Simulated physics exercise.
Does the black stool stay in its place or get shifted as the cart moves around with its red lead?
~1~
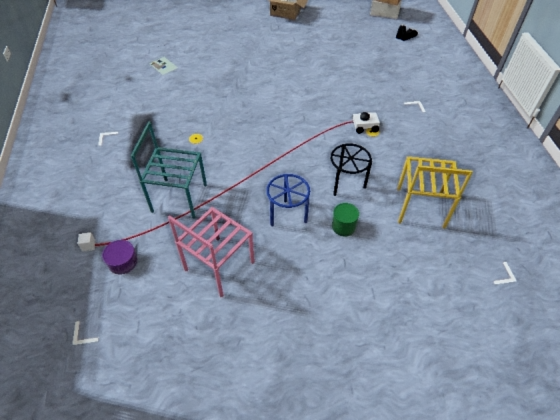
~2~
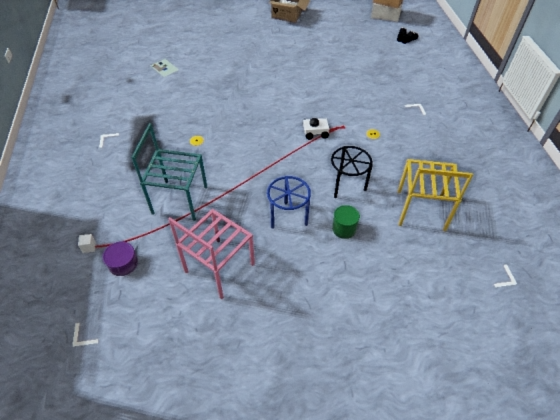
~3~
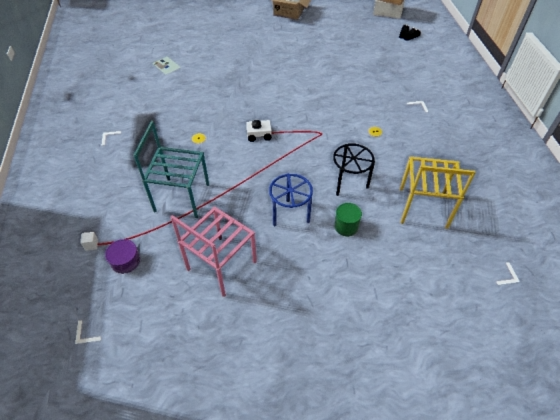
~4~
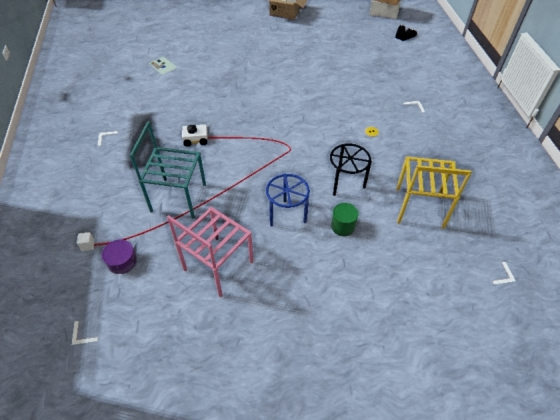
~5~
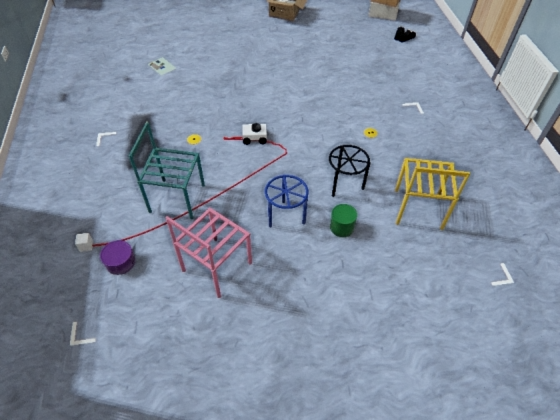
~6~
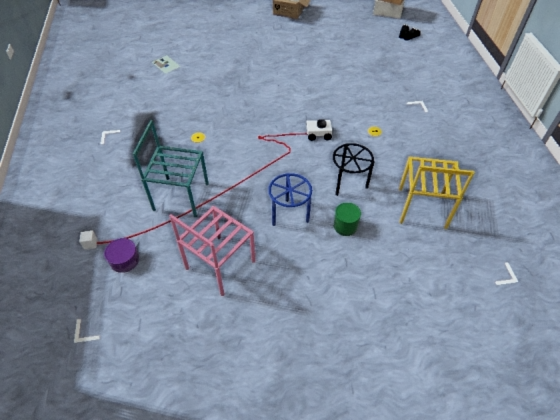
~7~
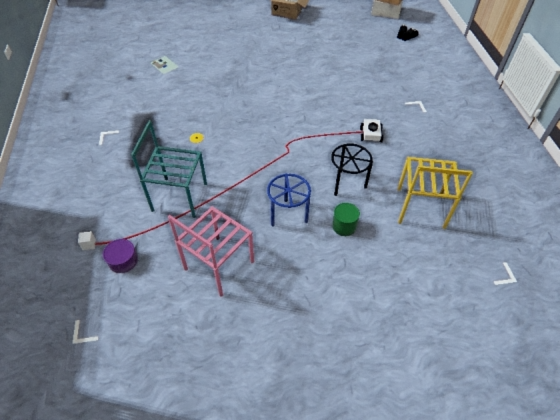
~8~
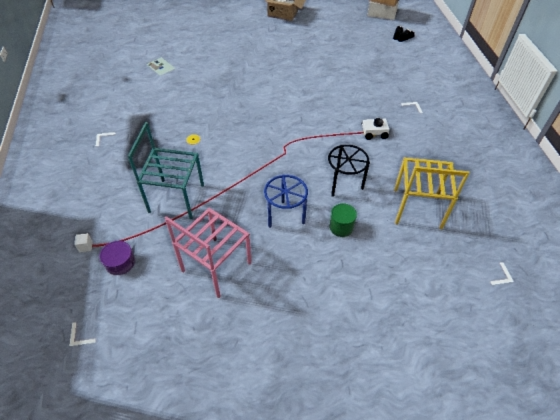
The black stool stays in its place, still standing where it began when the cart is back on the right.
